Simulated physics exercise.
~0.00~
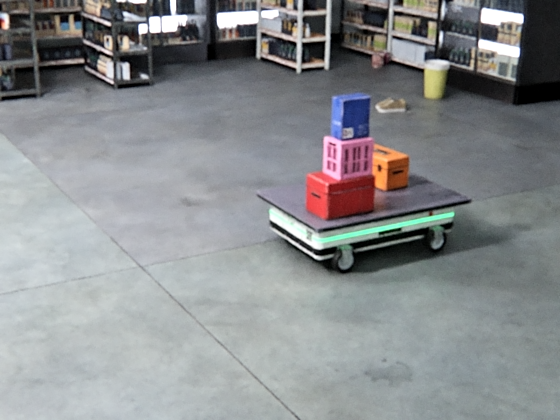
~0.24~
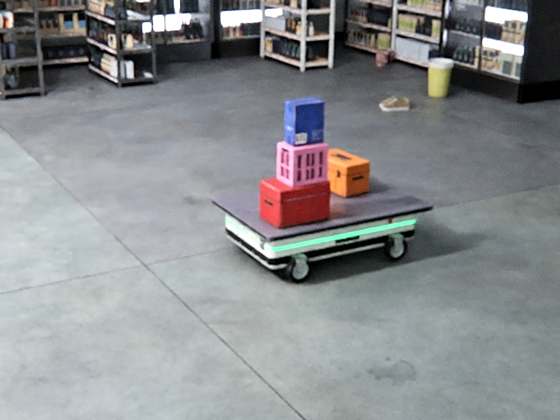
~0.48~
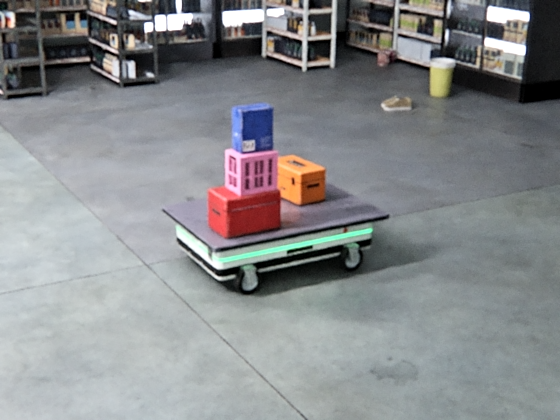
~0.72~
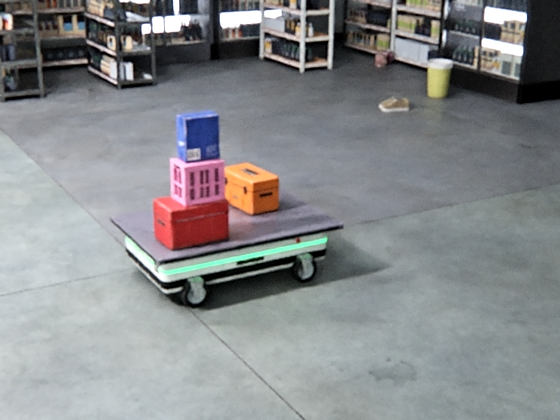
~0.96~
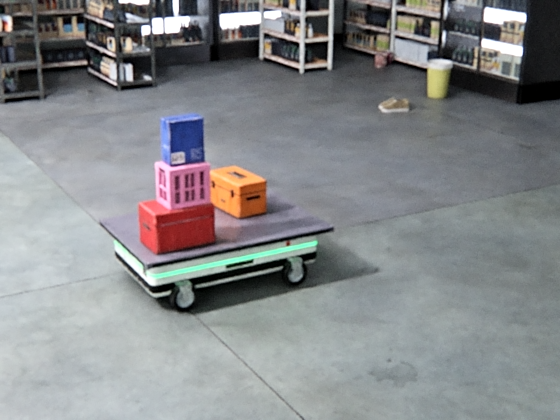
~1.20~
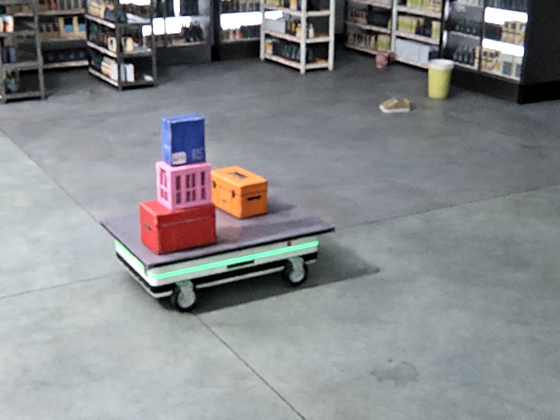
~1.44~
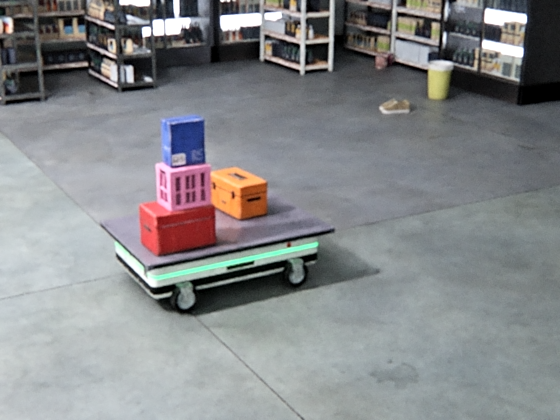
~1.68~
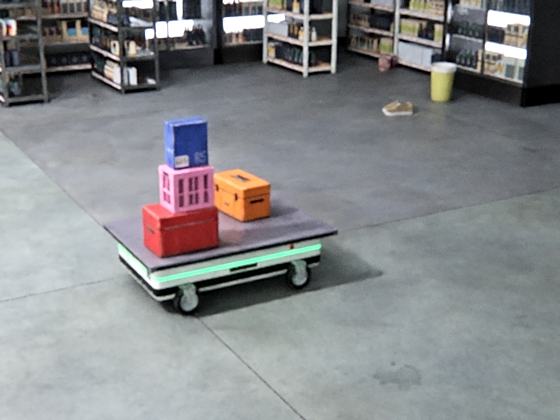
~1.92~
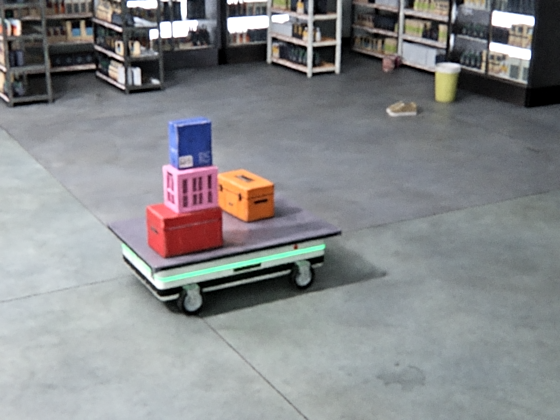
A low robot cart with a dark flat deck and a glowing green strip rolls across a grey concrete floor, seen from above in a room lined with stocked shelves, a yellow bin standing at the back right. On its deck, a blue box sits on a pink crate, which rests on a red toolbox, with an orange toolbox to the right. The cart glides left and slightly nearer, carrying everything along. It then comes to a stop left of centre. The stack stays upright, and all four items remain in their places on the deck as the cart stands still.
